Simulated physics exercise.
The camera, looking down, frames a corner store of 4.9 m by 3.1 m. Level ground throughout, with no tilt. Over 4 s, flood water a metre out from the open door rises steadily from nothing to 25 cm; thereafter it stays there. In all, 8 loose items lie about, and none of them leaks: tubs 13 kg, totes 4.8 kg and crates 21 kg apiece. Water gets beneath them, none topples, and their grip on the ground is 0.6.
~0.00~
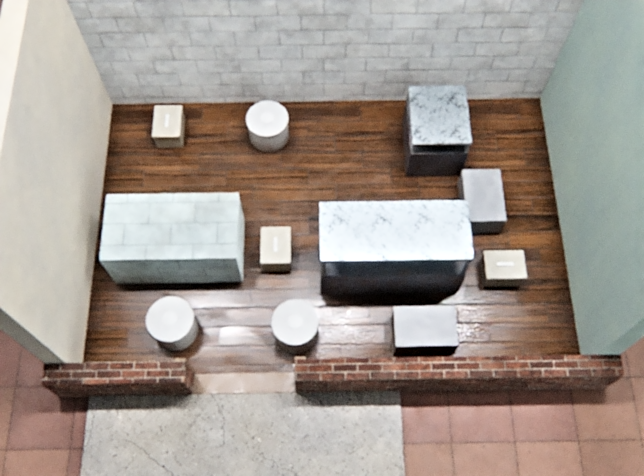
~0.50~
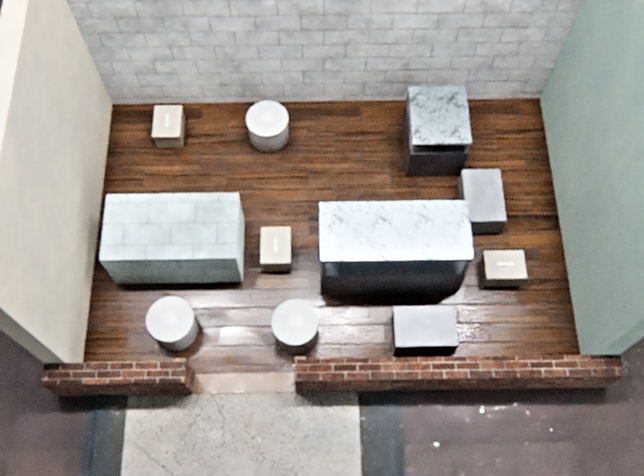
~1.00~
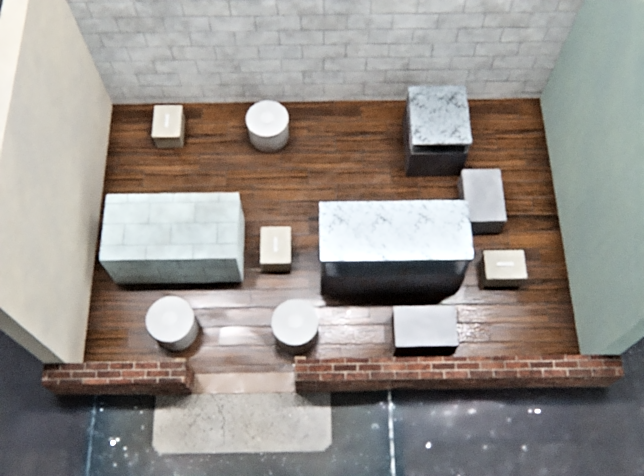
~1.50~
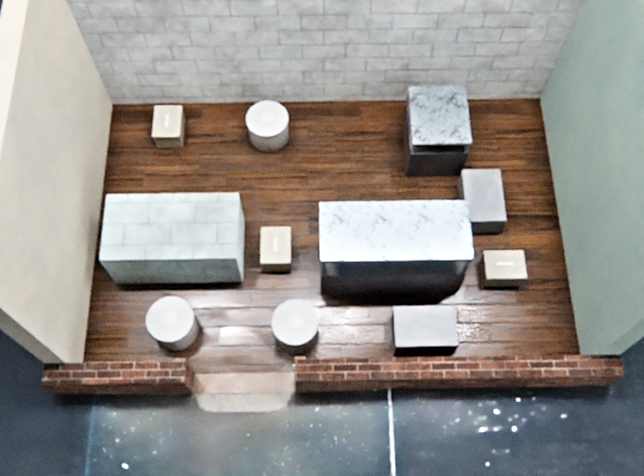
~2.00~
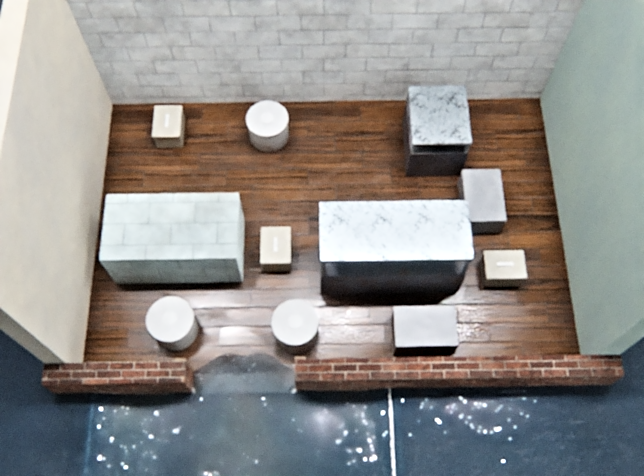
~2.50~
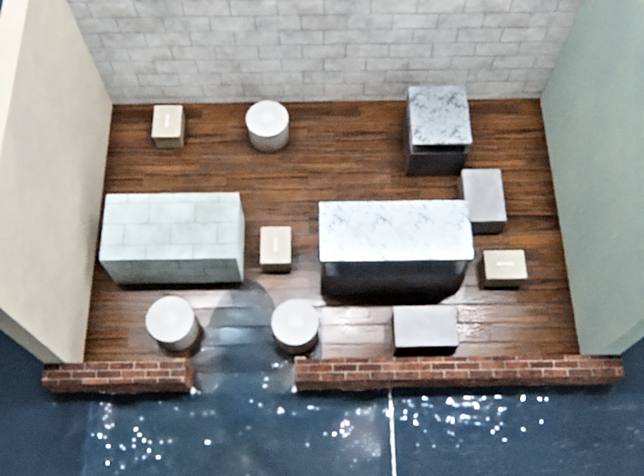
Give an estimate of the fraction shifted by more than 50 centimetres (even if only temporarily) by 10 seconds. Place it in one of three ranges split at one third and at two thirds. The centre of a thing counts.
The share that gets pushed that far will be a third to two thirds.
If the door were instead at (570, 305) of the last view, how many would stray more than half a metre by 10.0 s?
The count would be 4.
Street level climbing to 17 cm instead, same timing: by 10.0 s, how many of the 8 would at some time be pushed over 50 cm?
Count: 2.
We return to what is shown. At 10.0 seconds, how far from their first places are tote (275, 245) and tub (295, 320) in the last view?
200 cm, 60 cm.
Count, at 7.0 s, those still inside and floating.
4.
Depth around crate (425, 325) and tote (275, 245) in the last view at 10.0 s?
I'd put it at 5 cm and 13 cm respectively.
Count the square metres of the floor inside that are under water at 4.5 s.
Wet area: Approx. 5.0 m2.
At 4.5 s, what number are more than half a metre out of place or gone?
By then the count is 1.
After 3.5 s 0 of 8 are over 50 cm from their spots; 0 afloat.
After 4.5 s 1 of 8 are over 50 cm from their spots; 0 afloat.
After 7.0 s 2 of 8 are over 50 cm from their spots; 4 afloat.
After 10.0 s 4 of 8 are over 50 cm from their spots, and 5 have been at some point; 5 afloat.
